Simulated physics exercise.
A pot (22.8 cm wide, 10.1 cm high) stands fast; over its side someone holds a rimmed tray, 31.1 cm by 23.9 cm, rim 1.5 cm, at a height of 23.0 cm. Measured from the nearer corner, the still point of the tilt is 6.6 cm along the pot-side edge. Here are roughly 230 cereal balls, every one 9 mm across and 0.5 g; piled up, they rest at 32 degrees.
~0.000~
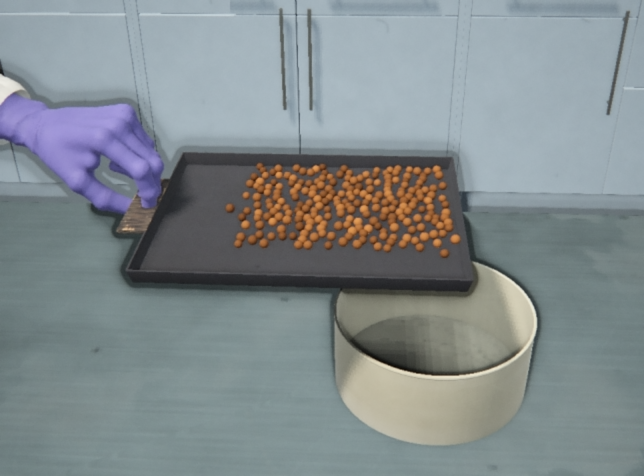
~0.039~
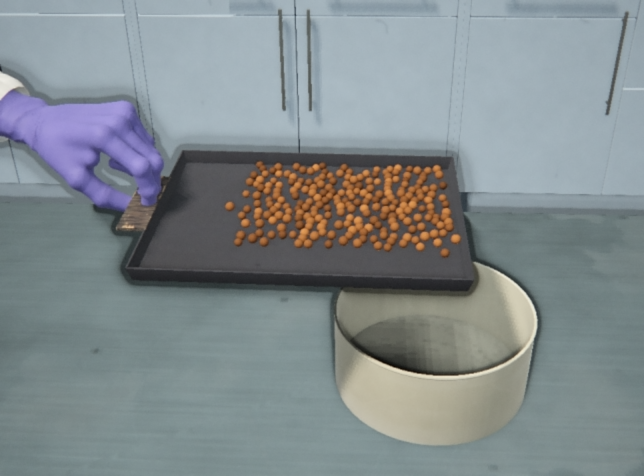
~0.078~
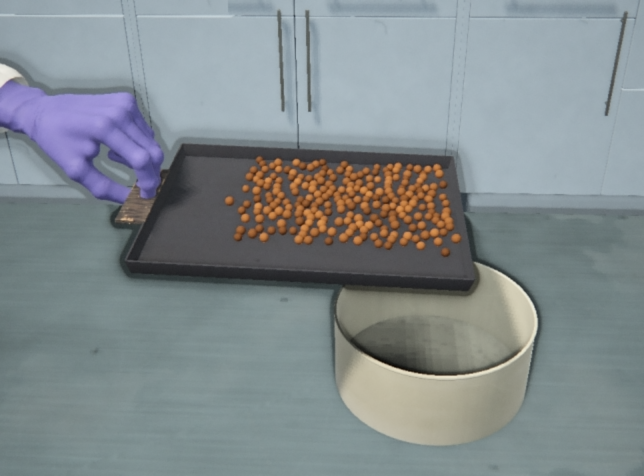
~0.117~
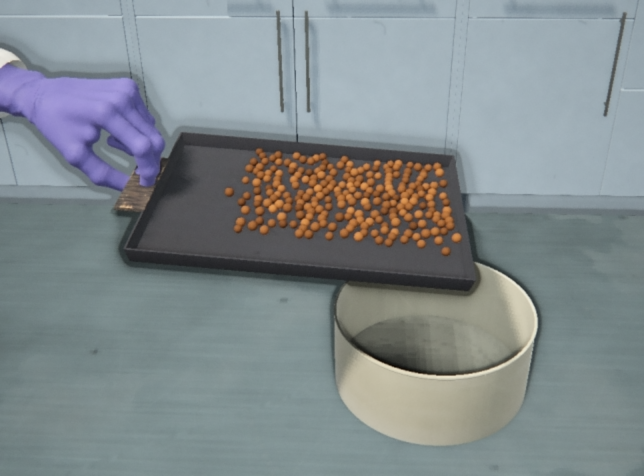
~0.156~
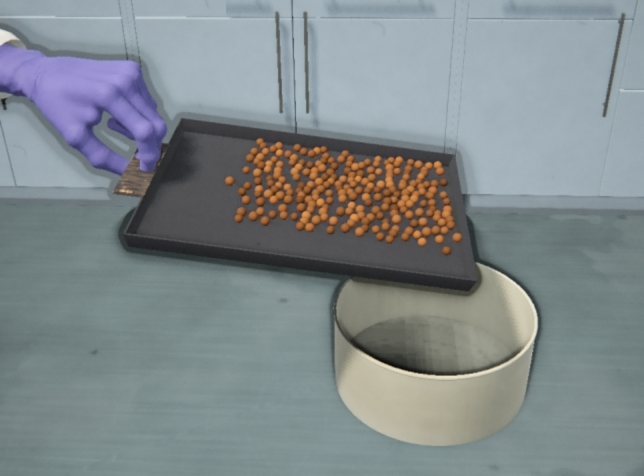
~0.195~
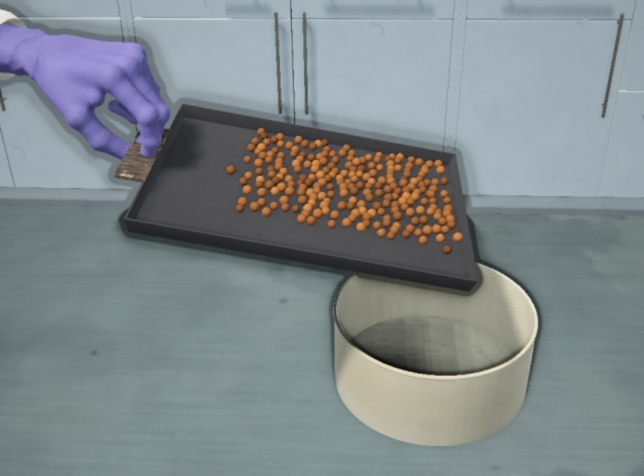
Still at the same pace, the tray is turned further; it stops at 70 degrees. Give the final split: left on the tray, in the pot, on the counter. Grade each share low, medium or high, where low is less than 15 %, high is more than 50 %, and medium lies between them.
Shares - tray: High, pot: Low, counter: Low.
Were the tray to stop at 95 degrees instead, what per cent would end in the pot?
It would be near 60 per cent.
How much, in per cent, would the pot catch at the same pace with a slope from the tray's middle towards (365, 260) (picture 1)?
Some 0 per cent.
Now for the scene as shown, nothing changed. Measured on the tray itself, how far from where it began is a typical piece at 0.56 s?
6 cm.
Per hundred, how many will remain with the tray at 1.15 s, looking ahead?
It's roughly 90 percent.
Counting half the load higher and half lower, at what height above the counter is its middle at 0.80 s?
Some 28 cm above the counter.
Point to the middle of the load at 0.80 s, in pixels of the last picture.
My estimate is roughly (450, 184).
After 0.56 s, tilt 40 degrees; the tray holds 100 %, the pot 0 %.
After 0.80 s, tilt 59 degrees; the tray holds 100 %, the pot 0 %.
After 1.15 s, tilt 70 degrees; the tray holds 90 %, the pot 5 %.
At rest (1.8 s), tray 90 %, pot 5 %, counter 5 %.
